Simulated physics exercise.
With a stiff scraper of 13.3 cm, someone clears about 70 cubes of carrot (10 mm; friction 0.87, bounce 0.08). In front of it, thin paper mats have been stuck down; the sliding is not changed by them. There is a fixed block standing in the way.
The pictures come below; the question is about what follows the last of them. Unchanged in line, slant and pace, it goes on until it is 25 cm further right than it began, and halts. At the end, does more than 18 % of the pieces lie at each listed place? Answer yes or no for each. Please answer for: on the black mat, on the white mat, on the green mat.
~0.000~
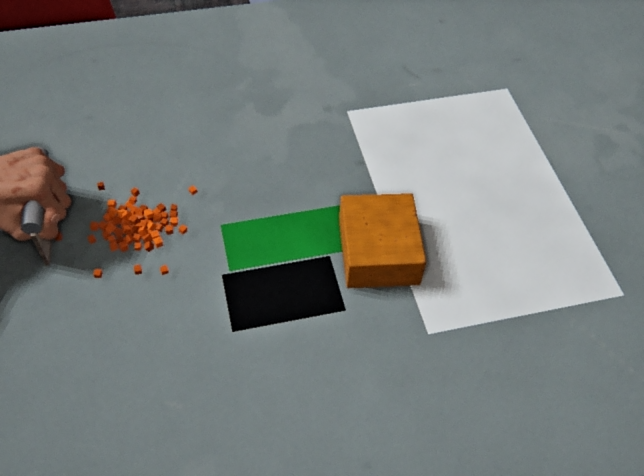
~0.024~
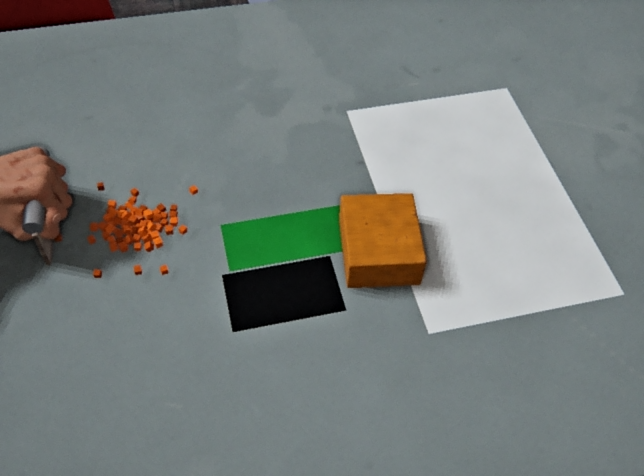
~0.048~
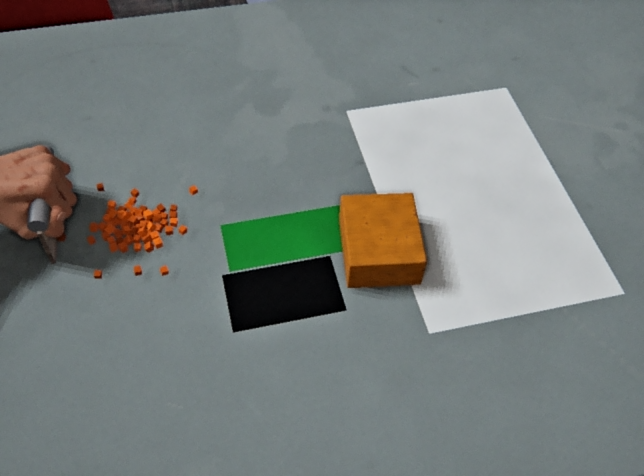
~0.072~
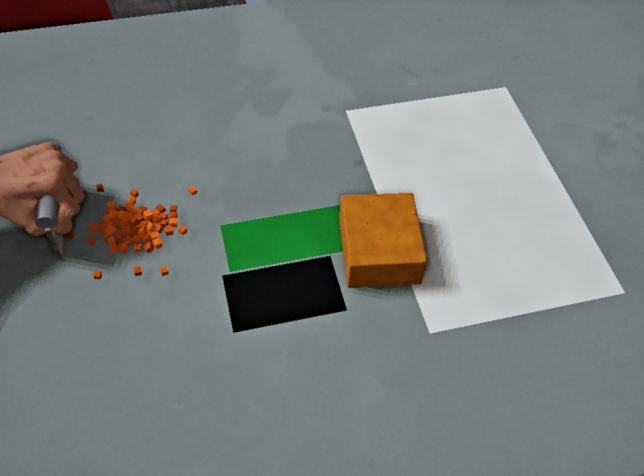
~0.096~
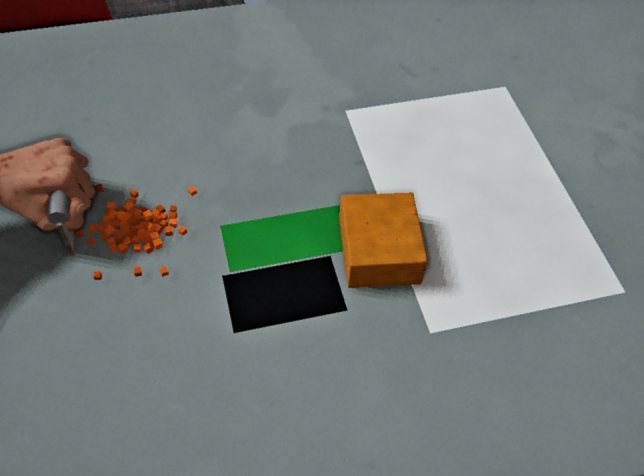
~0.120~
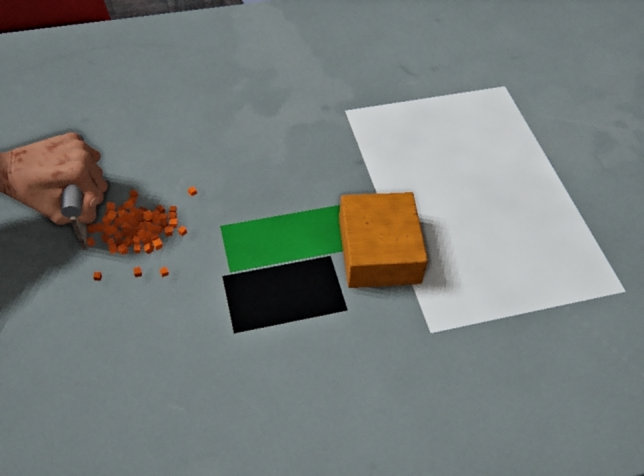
Black mat: No. White mat: No. Green mat: No.
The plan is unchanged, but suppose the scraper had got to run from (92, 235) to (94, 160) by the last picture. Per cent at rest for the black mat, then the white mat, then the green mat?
Black mat: 5; white mat: 10; green mat: 30.
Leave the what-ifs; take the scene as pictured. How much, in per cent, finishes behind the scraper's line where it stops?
The share comes to roughly 65 per cent.
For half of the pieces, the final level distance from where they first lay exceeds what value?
That comes to roughly 6 cm.
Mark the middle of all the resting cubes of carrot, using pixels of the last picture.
Centre at rest: Roughly (182, 221).
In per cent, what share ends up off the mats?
Some 95 per cent.
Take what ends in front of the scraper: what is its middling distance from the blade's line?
Roughly 5 centimetres.
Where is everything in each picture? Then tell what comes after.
Scraper from (36, 239) to (44, 164); moved 0.0 cm; 0 pieces shifted; middle of the spill at (134, 220); black mat at (283, 293); green mat at (304, 234); white mat at (473, 195); block at (382, 228), in the first picture.
Scraper from (38, 239) to (45, 164); moved 0.2 cm; 0 pieces shifted; middle of the spill at (134, 220), in the second picture.
Scraper from (42, 237) to (49, 162); moved 0.9 cm; 1 pieces shifted; middle of the spill at (134, 221), in the third picture.
Scraper from (51, 234) to (56, 159); moved 2.0 cm; 1 pieces shifted; middle of the spill at (134, 221), in the fourth picture.
Scraper from (62, 229) to (66, 155); moved 3.5 cm; 1 pieces shifted; middle of the spill at (133, 222), in the fifth picture.
Scraper from (75, 223) to (78, 150); moved 5.3 cm; 5 pieces shifted; middle of the spill at (133, 222); black mat at (284, 293); green mat at (304, 234); white mat at (473, 193); block at (383, 227). Its speed is about 0.76 m/s, heading 22 degrees away from the viewer, in the sixth picture.
Then, at 0.31 s, scraper 20 cm from its start, spill 14 cm wide; off the mats 100 %.
Then, at 0.49 s, scraper 27 cm from its start, spill 18 cm wide; off the mats 100 %.
Then, at 0.66 s, scraper 27 cm from its start, spill 19 cm wide; off the mats 100 %.
At rest (1.5 s), black mat 0 %, green mat 0 %, white mat 0 %, off the mats 95 %.
